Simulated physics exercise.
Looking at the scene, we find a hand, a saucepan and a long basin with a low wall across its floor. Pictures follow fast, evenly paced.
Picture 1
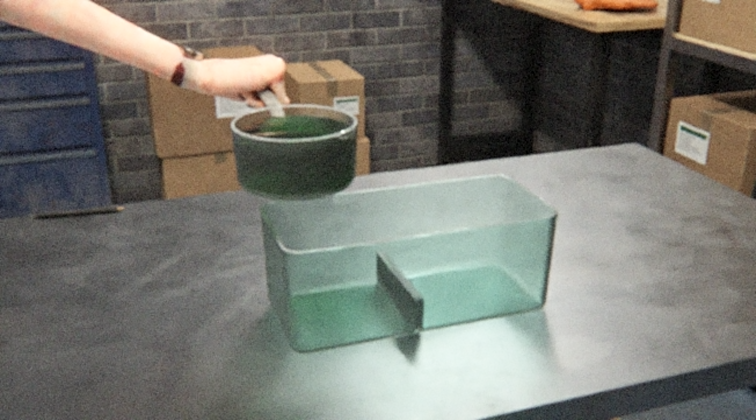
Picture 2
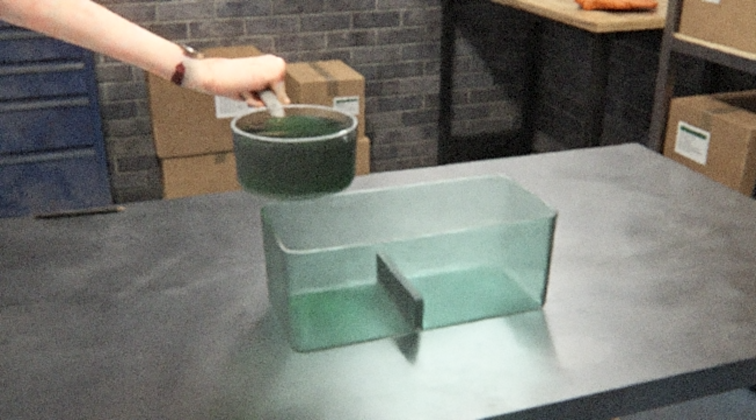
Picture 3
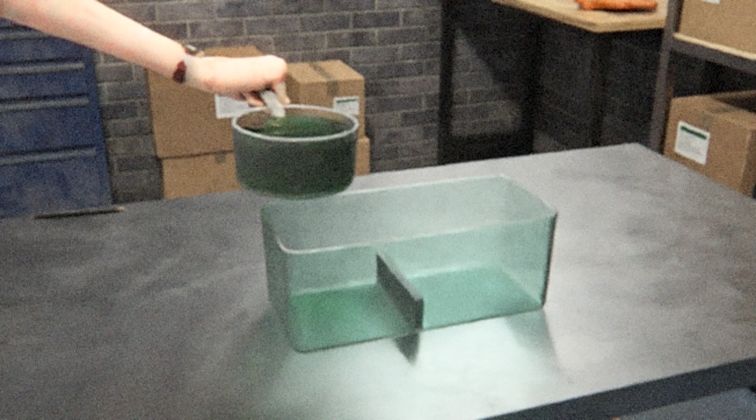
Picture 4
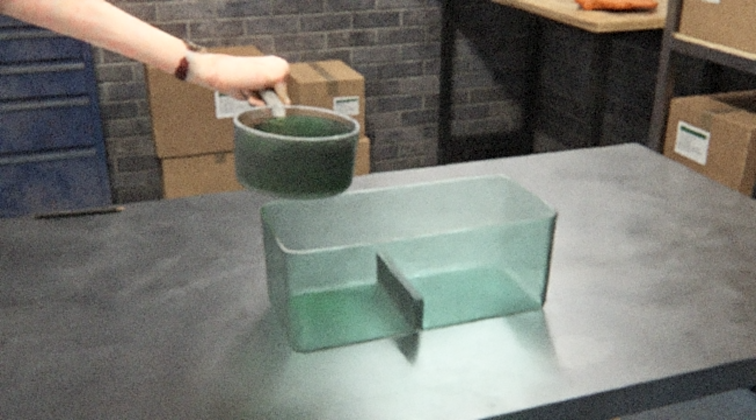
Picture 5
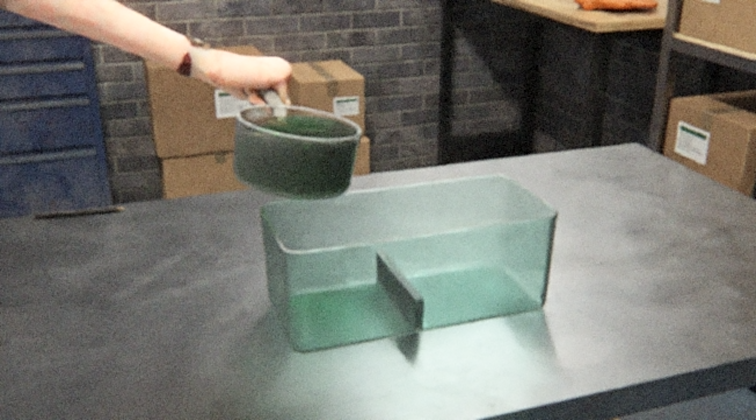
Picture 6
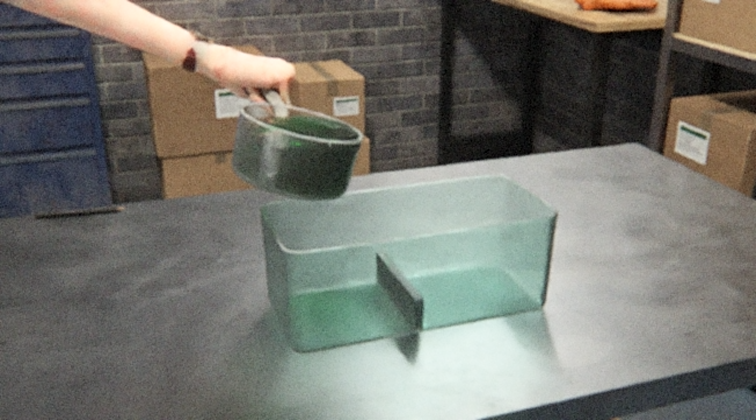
In a workshop with brick walls and cardboard boxes, a hand holds a saucepan of dark green liquid above the left part of a clear long basin with a low wall across its floor. The pan starts level, then the hand gradually tilts it slightly, lowering its right side, while the basin stays still.
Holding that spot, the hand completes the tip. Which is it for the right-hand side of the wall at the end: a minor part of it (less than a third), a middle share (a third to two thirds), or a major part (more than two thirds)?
Falls in the midrange.
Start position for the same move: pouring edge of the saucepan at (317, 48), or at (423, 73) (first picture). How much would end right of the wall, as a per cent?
Roughly 25 percent on the first try and 95 percent on the second.
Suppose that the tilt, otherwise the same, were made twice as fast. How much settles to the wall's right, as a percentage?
I'd estimate about 30 percent ends up there.
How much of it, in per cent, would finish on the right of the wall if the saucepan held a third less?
I'd put it at around 25 %.
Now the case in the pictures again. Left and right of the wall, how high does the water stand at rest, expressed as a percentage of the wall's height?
Levels: Left around 40 per cent, right around 40 per cent.
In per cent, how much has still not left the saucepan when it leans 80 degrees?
40 %.
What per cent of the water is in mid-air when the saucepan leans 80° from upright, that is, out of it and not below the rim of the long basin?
It's close to 30 per cent.
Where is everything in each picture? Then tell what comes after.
Tilt 0°; pouring edge (353, 118); surface from (235, 136) to (350, 125); the long basin's rim runs from (272, 229) to (532, 194); the wall's top is at (398, 274), in the first frame.
Tilt 1°; pouring edge (353, 119); surface from (235, 135) to (350, 125), in the second frame.
Tilt 3°; pouring edge (354, 120); surface from (236, 134) to (350, 125), in the third frame.
Tilt 6°; pouring edge (356, 124); surface from (238, 134) to (352, 126), in the fourth frame.
Tilt 10°; pouring edge (357, 128); surface from (239, 135) to (353, 126), in the fifth frame.
Tilt 15°; pouring edge (358, 134); surface from (239, 135) to (356, 127), in the sixth frame.
A moment on, the saucepan is tipped on its side and 40 per cent is still to pour, 11 is left of the wall and 20 right of it.
Next, the saucepan is tipped right over and 4 per cent is still to pour, 45 is left of the wall and 48 right of it.
Then the saucepan is tipped right over and 0 per cent is still to pour, 51 is left of the wall and 48 right of it.
Later the saucepan is tipped right over and 0 per cent is still to pour, 51 is left of the wall and 48 right of it.
At rest 51 per cent lies left of the wall, 48 right of it and 1 outside.
